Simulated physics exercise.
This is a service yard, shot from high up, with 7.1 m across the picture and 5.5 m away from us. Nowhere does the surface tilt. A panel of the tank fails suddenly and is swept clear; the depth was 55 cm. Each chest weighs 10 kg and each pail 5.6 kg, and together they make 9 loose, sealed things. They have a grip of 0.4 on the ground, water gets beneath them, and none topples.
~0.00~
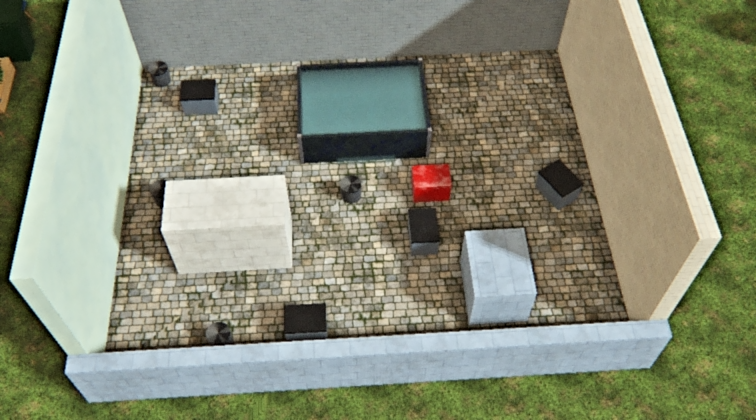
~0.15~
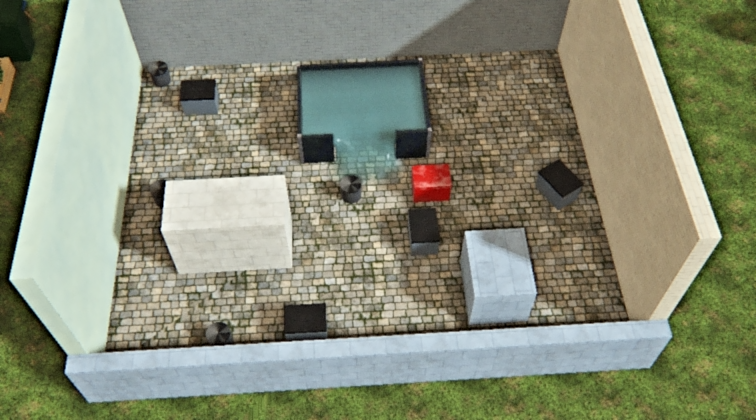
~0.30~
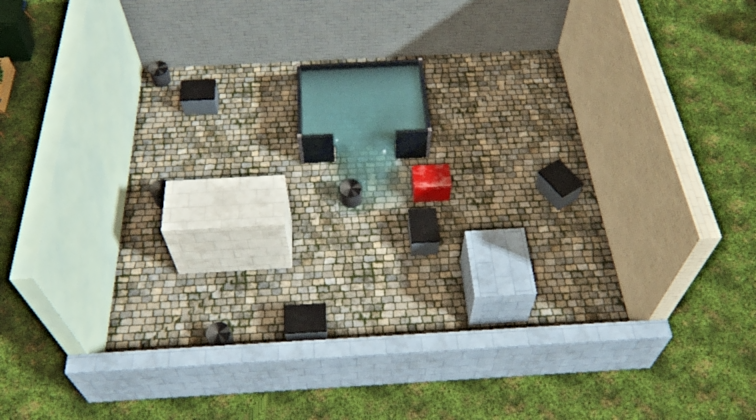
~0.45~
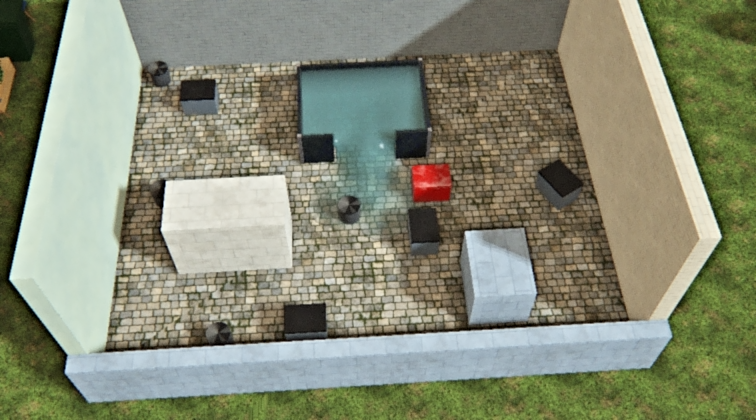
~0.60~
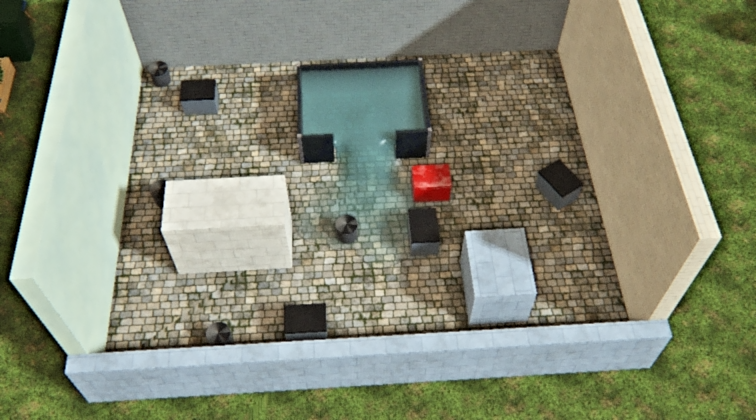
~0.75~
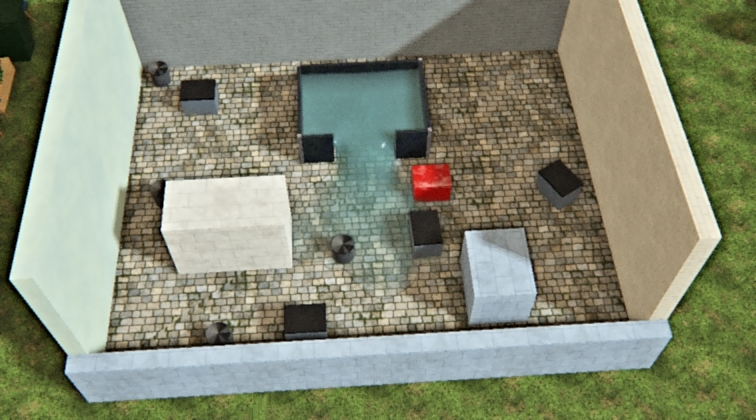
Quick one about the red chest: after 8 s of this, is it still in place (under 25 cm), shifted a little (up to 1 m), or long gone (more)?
Shifted a little.
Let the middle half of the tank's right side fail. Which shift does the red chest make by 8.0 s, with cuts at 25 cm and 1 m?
With that failure, the red chest remains in position.
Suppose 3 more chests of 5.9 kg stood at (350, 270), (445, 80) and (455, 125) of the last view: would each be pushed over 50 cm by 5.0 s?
Well, in that order it's higher, lower and lower.
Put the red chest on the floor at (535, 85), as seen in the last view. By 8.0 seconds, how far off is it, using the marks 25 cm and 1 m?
Well, it rests almost unmoved.
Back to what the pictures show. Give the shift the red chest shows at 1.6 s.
Some 50 cm from the start.
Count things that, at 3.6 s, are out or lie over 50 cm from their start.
Result: 5.
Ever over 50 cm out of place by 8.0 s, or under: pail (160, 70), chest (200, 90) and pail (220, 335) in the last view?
In sequence - stayed below the line; stayed below the line; crossed the line.
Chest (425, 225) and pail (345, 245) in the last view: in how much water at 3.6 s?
About 12 and 13 cm.
After 1.6 s the red chest is near (465, 175), 0.5 m from its start, aground; 1 afloat.
After 3.6 s the red chest is near (466, 175), 0.5 m from its start, aground; 3 afloat.
After 5.6 s the red chest is near (466, 175), 0.5 m from its start, aground; 3 afloat.
After 8.0 s the red chest is near (466, 175), 0.5 m from its start, aground; 2 afloat.
